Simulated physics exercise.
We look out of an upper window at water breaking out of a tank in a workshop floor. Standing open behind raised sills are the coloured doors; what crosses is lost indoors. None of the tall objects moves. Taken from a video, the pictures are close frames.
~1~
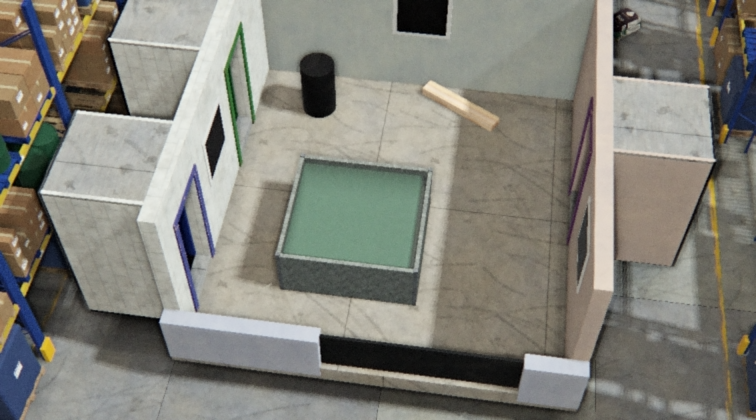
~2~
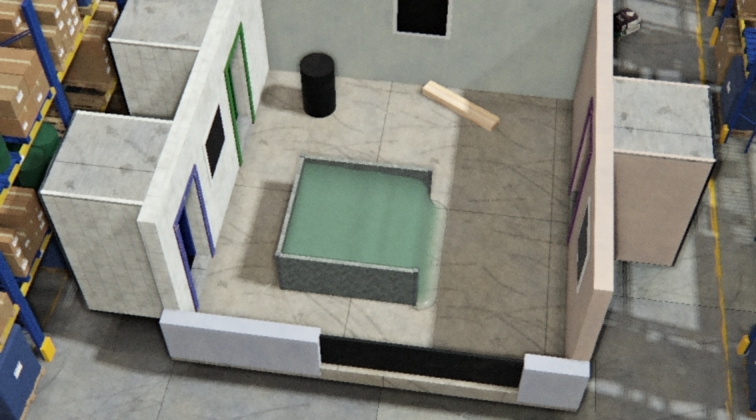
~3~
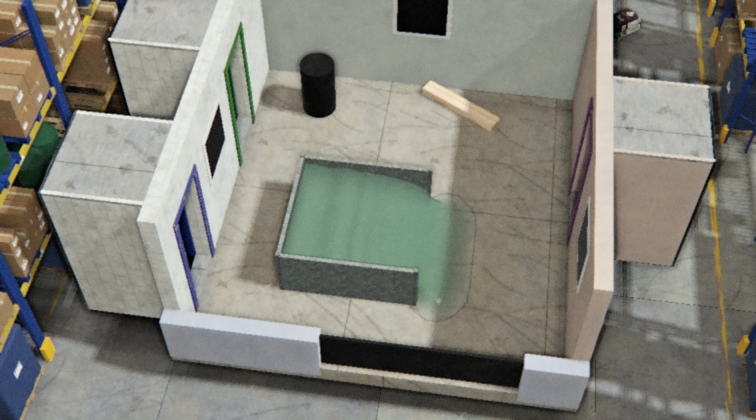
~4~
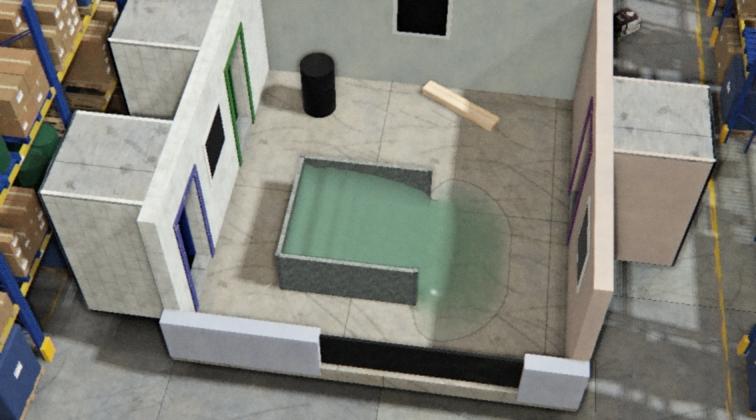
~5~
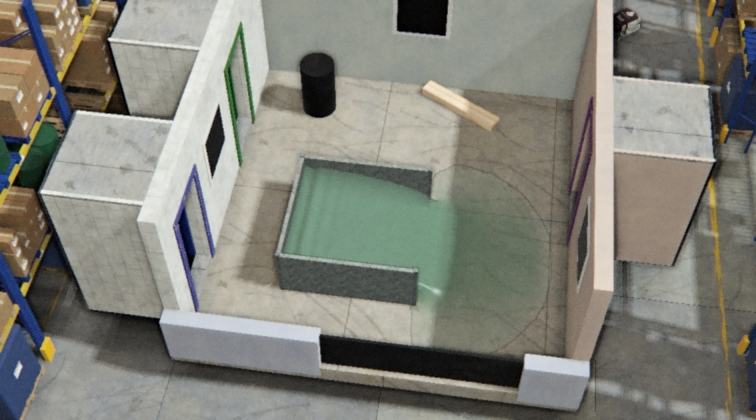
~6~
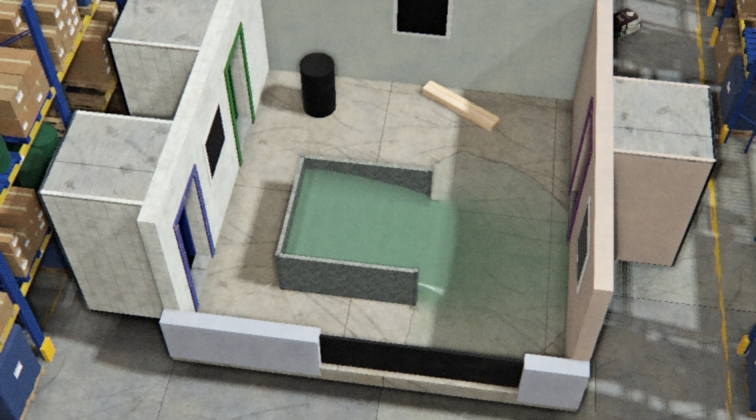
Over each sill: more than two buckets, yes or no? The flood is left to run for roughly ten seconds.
Green door: No, not more; purple door: Yes, more; blue door: Yes, more.
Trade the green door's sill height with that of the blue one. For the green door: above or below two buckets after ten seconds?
After the swap, the green door one gives way.
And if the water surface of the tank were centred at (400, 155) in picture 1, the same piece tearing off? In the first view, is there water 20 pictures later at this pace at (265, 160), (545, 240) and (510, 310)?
Bone-dry, soaked, soaked.
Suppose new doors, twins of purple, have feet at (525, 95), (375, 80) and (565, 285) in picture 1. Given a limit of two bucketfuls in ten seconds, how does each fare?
Reading them off: Comes out higher, comes out lower, comes out higher.
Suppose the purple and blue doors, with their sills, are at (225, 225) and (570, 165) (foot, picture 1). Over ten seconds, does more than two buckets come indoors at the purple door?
From what I can tell, the purple door does not reach it.
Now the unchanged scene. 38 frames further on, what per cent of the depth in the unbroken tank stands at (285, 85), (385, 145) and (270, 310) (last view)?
First spot roughly 4 %, second 6 %, third 8 %.
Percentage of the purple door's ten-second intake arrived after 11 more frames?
Close to 70 percent.
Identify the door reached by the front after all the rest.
The green one.
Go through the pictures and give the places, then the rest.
The tank at (357, 214) is whole and still, in the first picture.
Water pours out at (420, 243) and has run to (438, 207), in the second picture.
The front is at (457, 200), out from the gap at (420, 244), in the third picture.
The front is at (483, 195), out from the gap at (420, 245), in the fourth picture.
Water pours out at (420, 245) and has run to (543, 230), in the fifth picture.
The front is at (569, 222), out from the gap at (420, 246), in the sixth picture.
A moment on, water covers 35 % of the floor; the green door not reached, the purple door over two buckets in, the blue door not reached.
Next, water covers 40 % of the floor; the green door not reached, the purple door far over two buckets in, the blue door not reached.
Then, water covers 60 % of the floor; the green door not reached, the purple door far over two buckets in, the blue door not reached.
Later, water covers 95 % of the floor; the green door wet at the sill, nothing in, the purple door far over two buckets in, the blue door far over two buckets in.
In the end, water covers 95 % of the floor; the green door wet at the sill, nothing in, the purple door far over two buckets in, the blue door far over two buckets in.
